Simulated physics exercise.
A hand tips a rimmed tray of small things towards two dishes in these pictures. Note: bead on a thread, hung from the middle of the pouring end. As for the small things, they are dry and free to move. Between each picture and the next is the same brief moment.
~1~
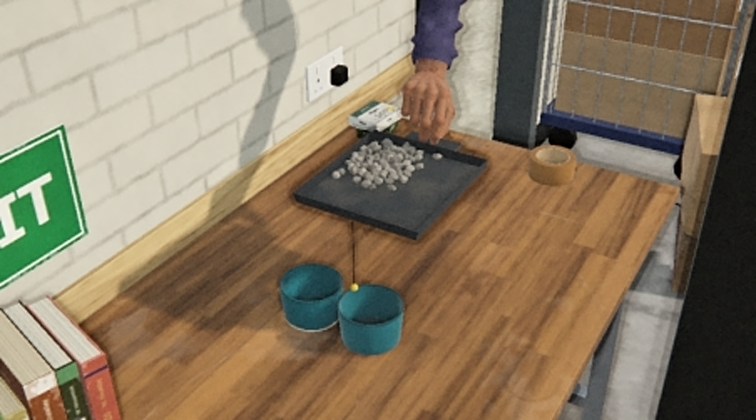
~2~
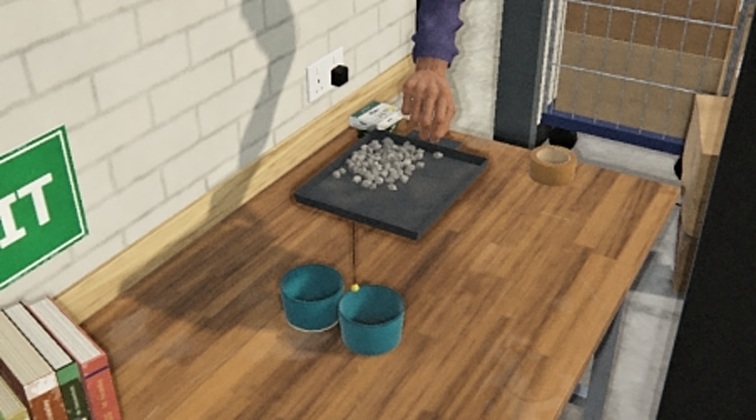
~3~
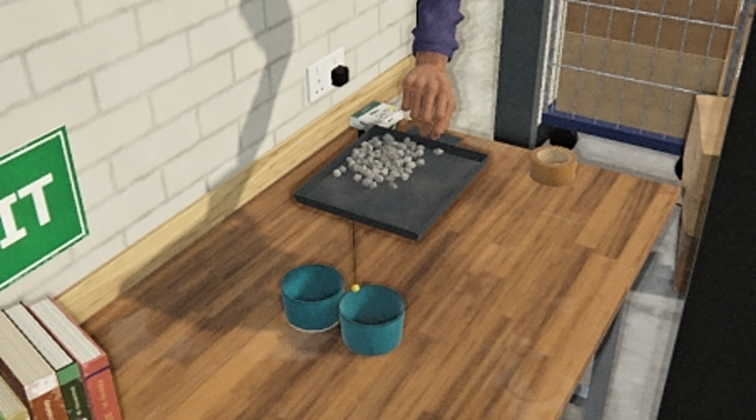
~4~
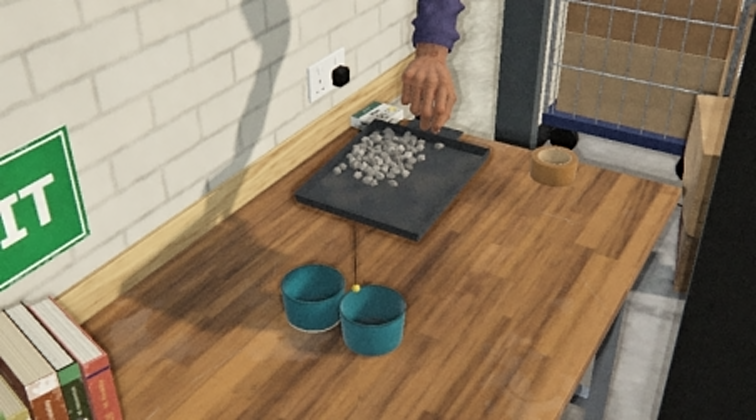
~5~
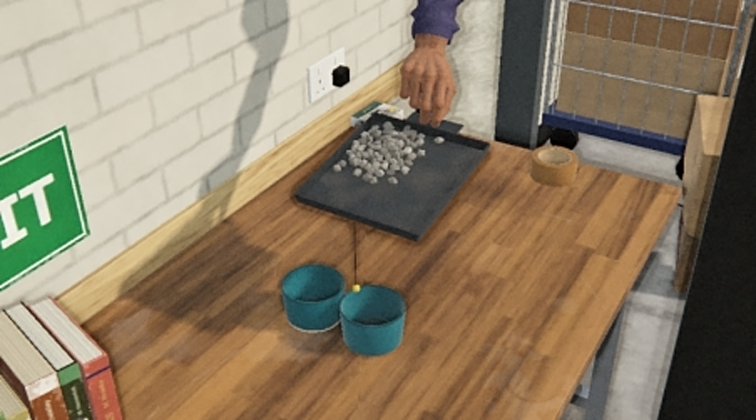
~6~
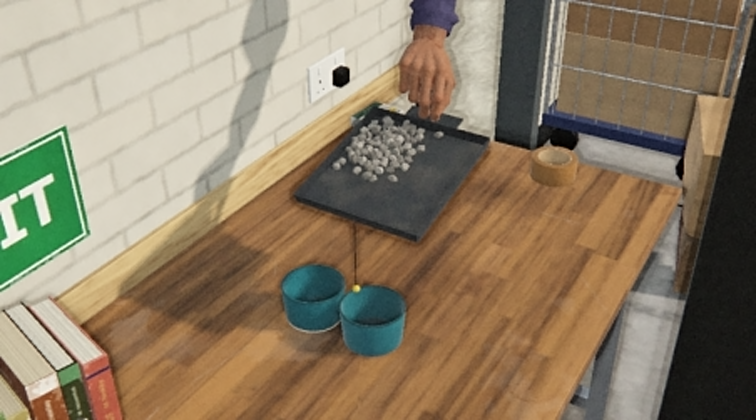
To begin with, a hand holds the far end of a dark rimmed tray of grey gravel, level on a wooden worktop behind two teal dishes. The hand then slowly raises that far end a little, tilting the tray slightly towards the dishes, while the gravel stays heaped near the back.
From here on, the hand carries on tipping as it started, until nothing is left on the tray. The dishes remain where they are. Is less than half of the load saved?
Yes, less than half is saved.
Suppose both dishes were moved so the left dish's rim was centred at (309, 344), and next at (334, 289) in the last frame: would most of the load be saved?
Catch, run one: Below the halfway mark; run two: Below the halfway mark.
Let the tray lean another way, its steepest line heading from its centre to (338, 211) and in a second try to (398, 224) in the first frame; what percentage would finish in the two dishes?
Near 70 % and, after that, 20 %.
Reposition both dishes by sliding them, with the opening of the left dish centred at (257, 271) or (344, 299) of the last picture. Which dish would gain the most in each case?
It comes out as the one to the right in the first try and the one to the left in the second.
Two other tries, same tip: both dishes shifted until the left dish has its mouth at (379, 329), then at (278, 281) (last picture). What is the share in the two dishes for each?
In turn 30 and 50 in a hundred.
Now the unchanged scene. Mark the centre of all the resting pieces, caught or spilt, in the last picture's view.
Close to (340, 351) in the last picture.
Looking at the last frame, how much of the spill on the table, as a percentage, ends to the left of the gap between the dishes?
Close to 80 %.
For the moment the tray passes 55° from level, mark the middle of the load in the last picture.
Roughly (348, 208).
Soon after the last picture, tray tipped steeply; most on the tray; a small part in the air.
A little later, tray tipped right over; about two thirds on the tray; a small part in the right dish; a stray few in the left dish; about a quarter outside both; a small part in the air.
Later still, tray tipped past a quarter turn; about a quarter in the right dish; a small part in the left dish; about two thirds outside both.
At rest, tray tipped past a quarter turn; about a quarter in the right dish; a small part in the left dish; about two thirds outside both.
